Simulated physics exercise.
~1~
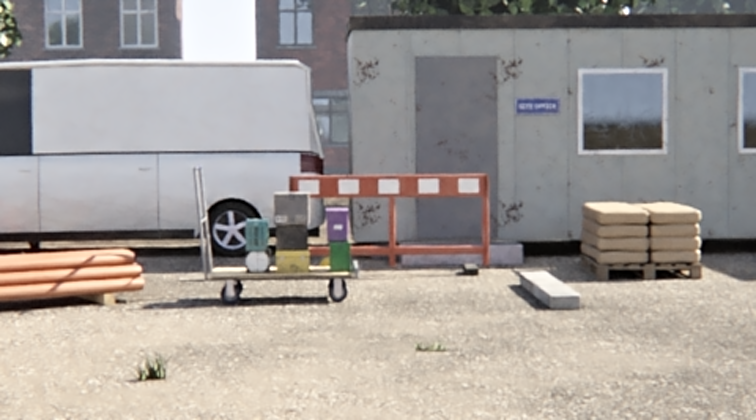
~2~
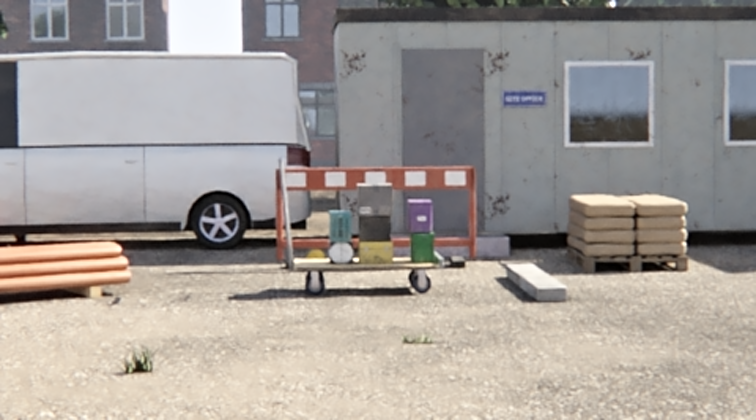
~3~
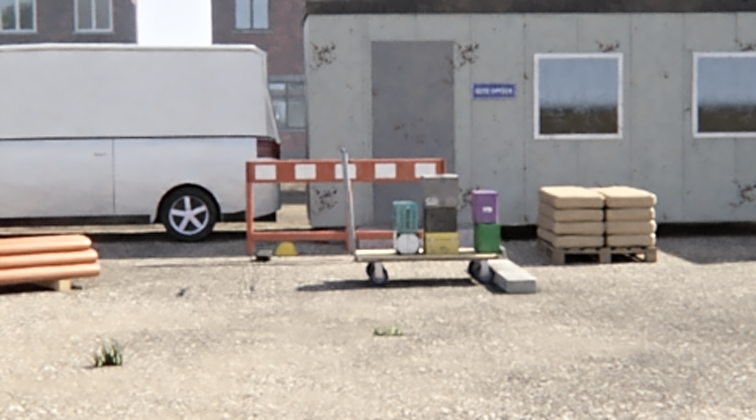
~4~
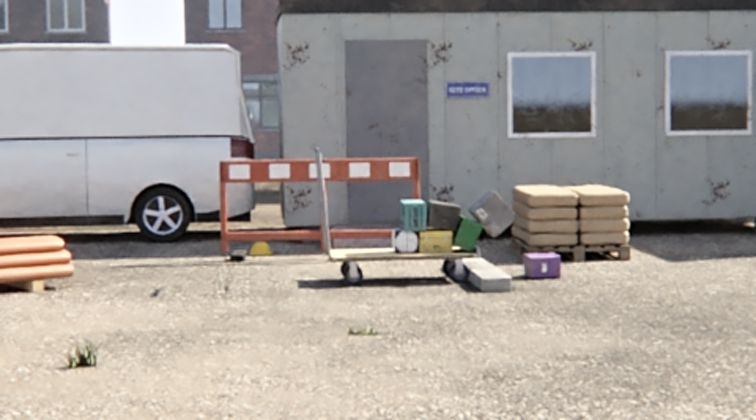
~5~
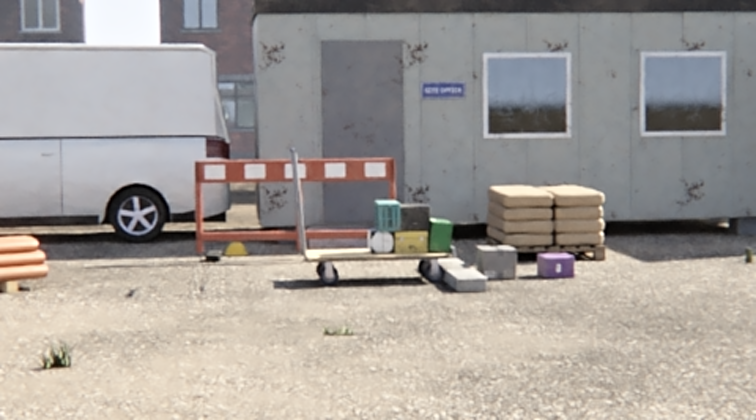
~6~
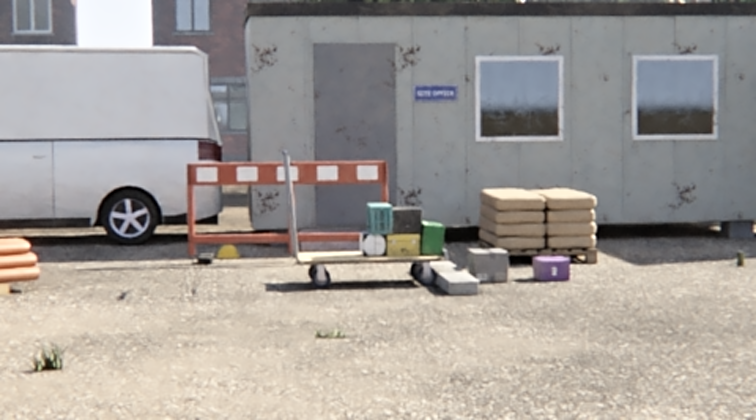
In a gravel yard outside a grey site office, a flat trolley loaded with coloured boxes rolls right and stops at a kerb; the stacks shift forward, a purple box and a grey box tumble off onto the ground, and the others stay on the deck.
